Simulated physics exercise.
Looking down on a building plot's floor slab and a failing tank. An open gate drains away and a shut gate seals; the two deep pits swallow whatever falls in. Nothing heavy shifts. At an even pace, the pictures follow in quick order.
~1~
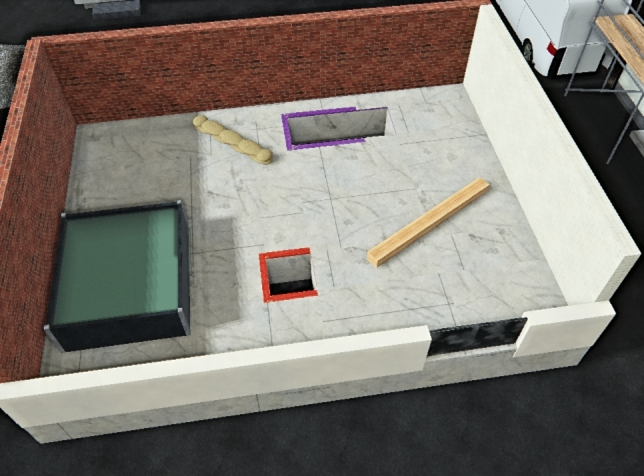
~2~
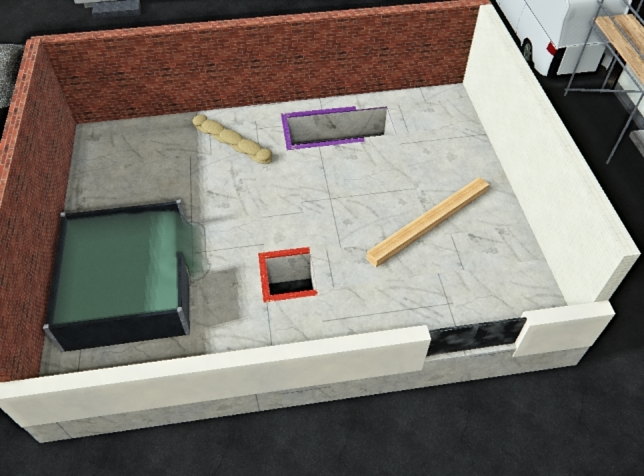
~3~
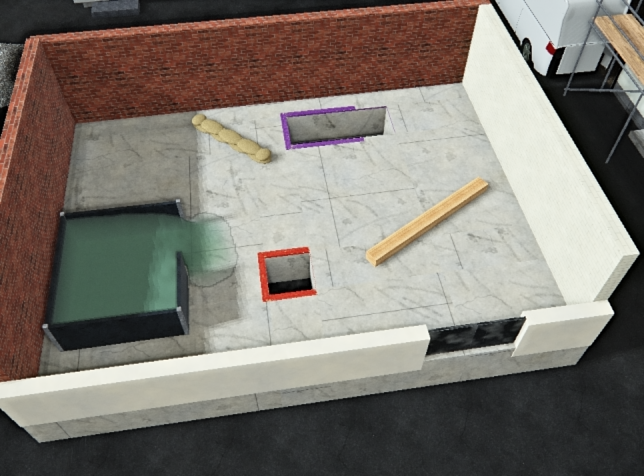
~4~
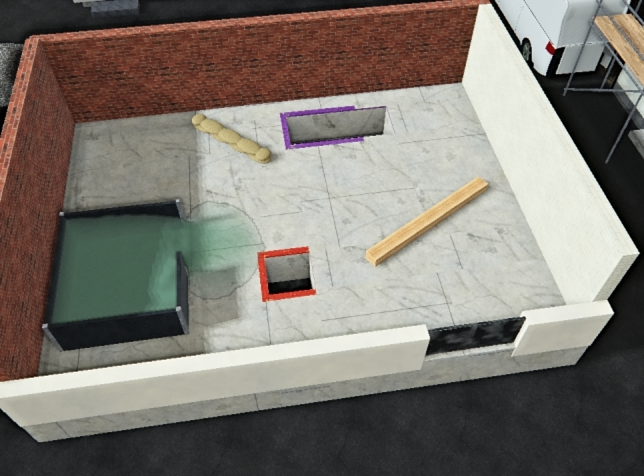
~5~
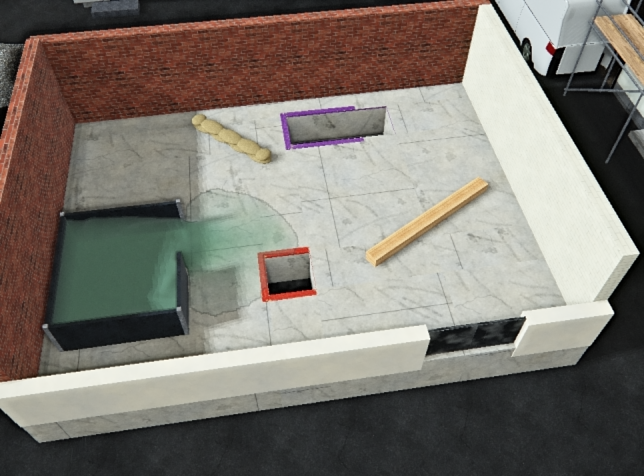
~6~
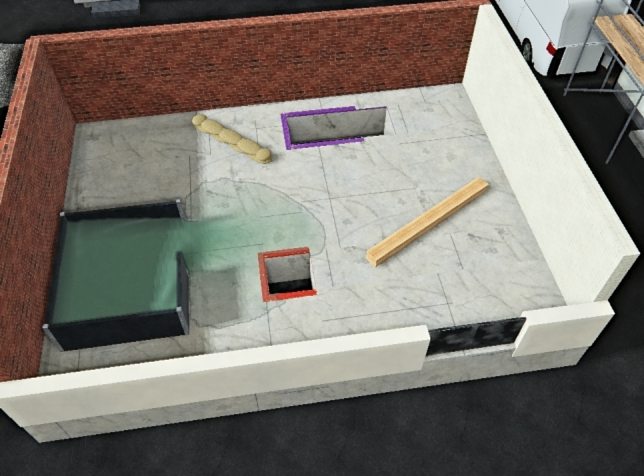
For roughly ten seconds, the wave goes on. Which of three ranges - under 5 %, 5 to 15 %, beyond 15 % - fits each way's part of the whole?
For the gate, under 5 %; for the purple pit, beyond 15 %; for the red pit, beyond 15 %.
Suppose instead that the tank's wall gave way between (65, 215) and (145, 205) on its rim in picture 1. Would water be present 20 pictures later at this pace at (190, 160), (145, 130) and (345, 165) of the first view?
The first would be drenched, the second drenched and the third still unwetted.
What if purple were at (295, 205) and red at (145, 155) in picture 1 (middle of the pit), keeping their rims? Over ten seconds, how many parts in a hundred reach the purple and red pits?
Percentages by pit: Purple at 45, red at 2.
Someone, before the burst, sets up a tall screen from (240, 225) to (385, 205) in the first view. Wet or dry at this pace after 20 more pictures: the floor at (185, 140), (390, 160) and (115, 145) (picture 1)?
As the points were listed, they come out taken by the flood, taken by the flood, and finally taken by the flood.
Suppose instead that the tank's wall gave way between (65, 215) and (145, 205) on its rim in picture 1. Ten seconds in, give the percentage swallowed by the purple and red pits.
Purple 12 %, red 10 %.
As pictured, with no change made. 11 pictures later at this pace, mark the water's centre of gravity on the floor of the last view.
Near (196, 257).
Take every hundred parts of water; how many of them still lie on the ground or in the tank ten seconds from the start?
I make it 54 per cent.
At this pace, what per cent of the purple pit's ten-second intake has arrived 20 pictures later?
Close to 25 %.
A moment on, water covers 20 % of the floor; the gate 0 %, the purple pit 0 %, the red pit 4 %.
Next, water covers 30 % of the floor; the gate 0 %, the purple pit 2 %, the red pit 7 %.
Then, water covers 45 % of the floor; the gate 0 %, the purple pit 6 %, the red pit 12 %.
Later, water covers 55 % of the floor; the gate 0 %, the purple pit 13 %, the red pit 17 %.
In the end, water covers 70 % of the floor; the gate 0 %, the purple pit 25 %, the red pit 21 %.
